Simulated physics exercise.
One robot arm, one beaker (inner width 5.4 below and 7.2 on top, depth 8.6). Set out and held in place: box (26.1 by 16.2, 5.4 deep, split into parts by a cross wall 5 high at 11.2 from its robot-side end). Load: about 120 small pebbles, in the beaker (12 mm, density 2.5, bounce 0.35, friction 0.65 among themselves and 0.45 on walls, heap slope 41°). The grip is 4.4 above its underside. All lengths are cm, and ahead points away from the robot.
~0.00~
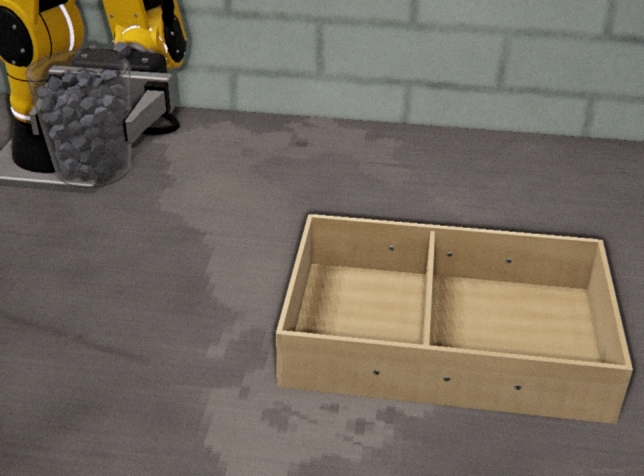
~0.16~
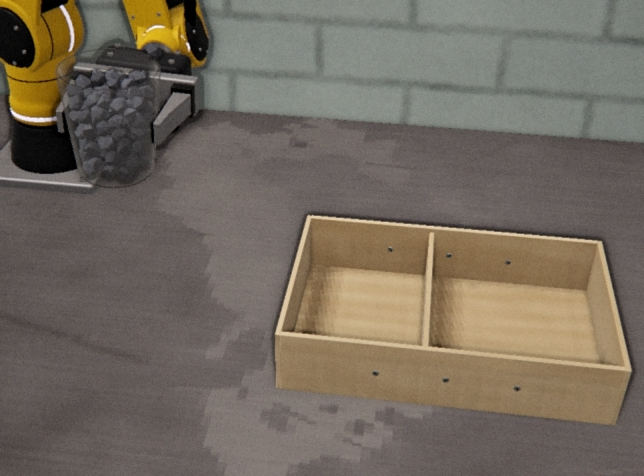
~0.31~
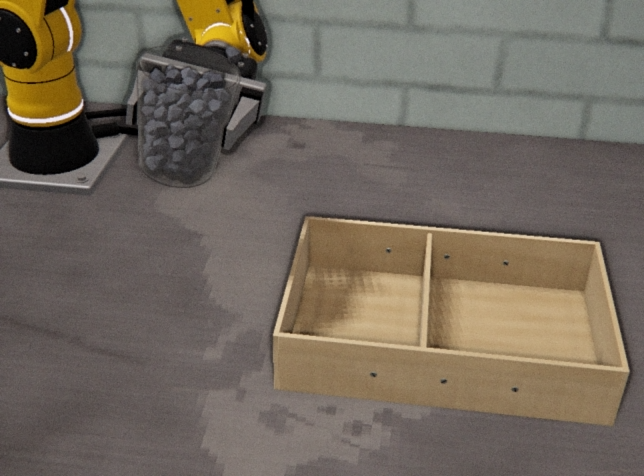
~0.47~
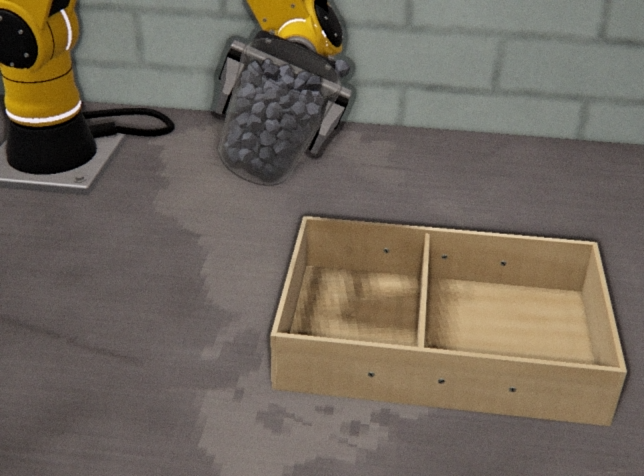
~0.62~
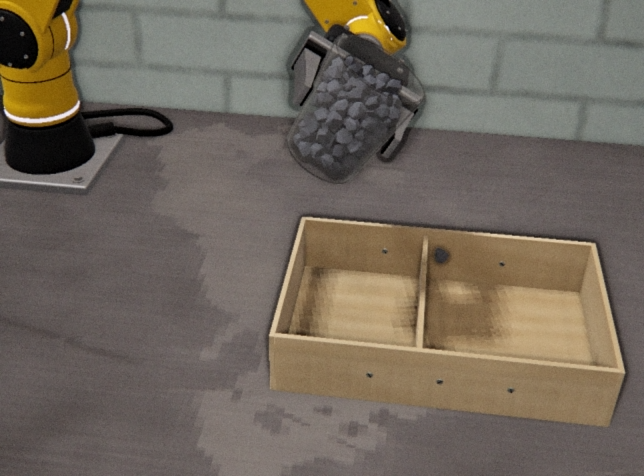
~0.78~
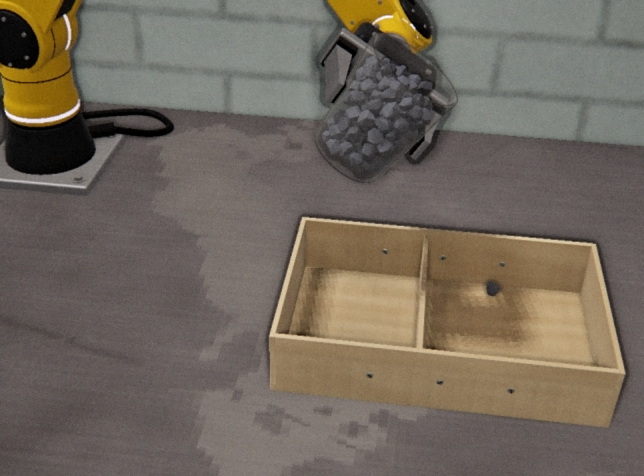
At first, a yellow robot arm holds a clear beaker full of dark grey pebbles upright at the left, behind a divided wooden box. The arm carries the beaker rightward, tilting it progressively to the right, and a single pebble drops into the box's right-hand section while the rest stay inside.
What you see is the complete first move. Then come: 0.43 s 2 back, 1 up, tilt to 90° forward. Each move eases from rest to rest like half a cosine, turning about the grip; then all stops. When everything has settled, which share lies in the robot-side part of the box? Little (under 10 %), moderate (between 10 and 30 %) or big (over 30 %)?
Answer: Little; under 10 % of the small pebbles finish in the robot-side part of the box.
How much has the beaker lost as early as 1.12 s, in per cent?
Near 0 per cent so far.
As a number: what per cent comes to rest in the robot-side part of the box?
Roughly 0 per cent.
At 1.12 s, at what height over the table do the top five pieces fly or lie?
Some 24 cm.
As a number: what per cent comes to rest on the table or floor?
Roughly 0 per cent.
After 0.95 s, tilted 52° forward, highest piece 25 above the table; 118 in the beaker, 1 in the far-side part.
After 1.12 s, tilted 84° forward, highest piece 25 above the table; 118 in the beaker, 1 in the far-side part.
After 1.41 s, tilted 90° forward, highest piece 24 above the table; 104 in the beaker, 11 in the far-side part, 4 in flight or on a rim.
After 2.46 s, tilted 90° forward, highest piece 24 above the table; 97 in the beaker, 20 in the far-side part, 2 in the robot-side part.
At rest, 97 in the beaker, 20 in the far-side part, 2 in the robot-side part. That is 2 % in the robot-side part of the box.
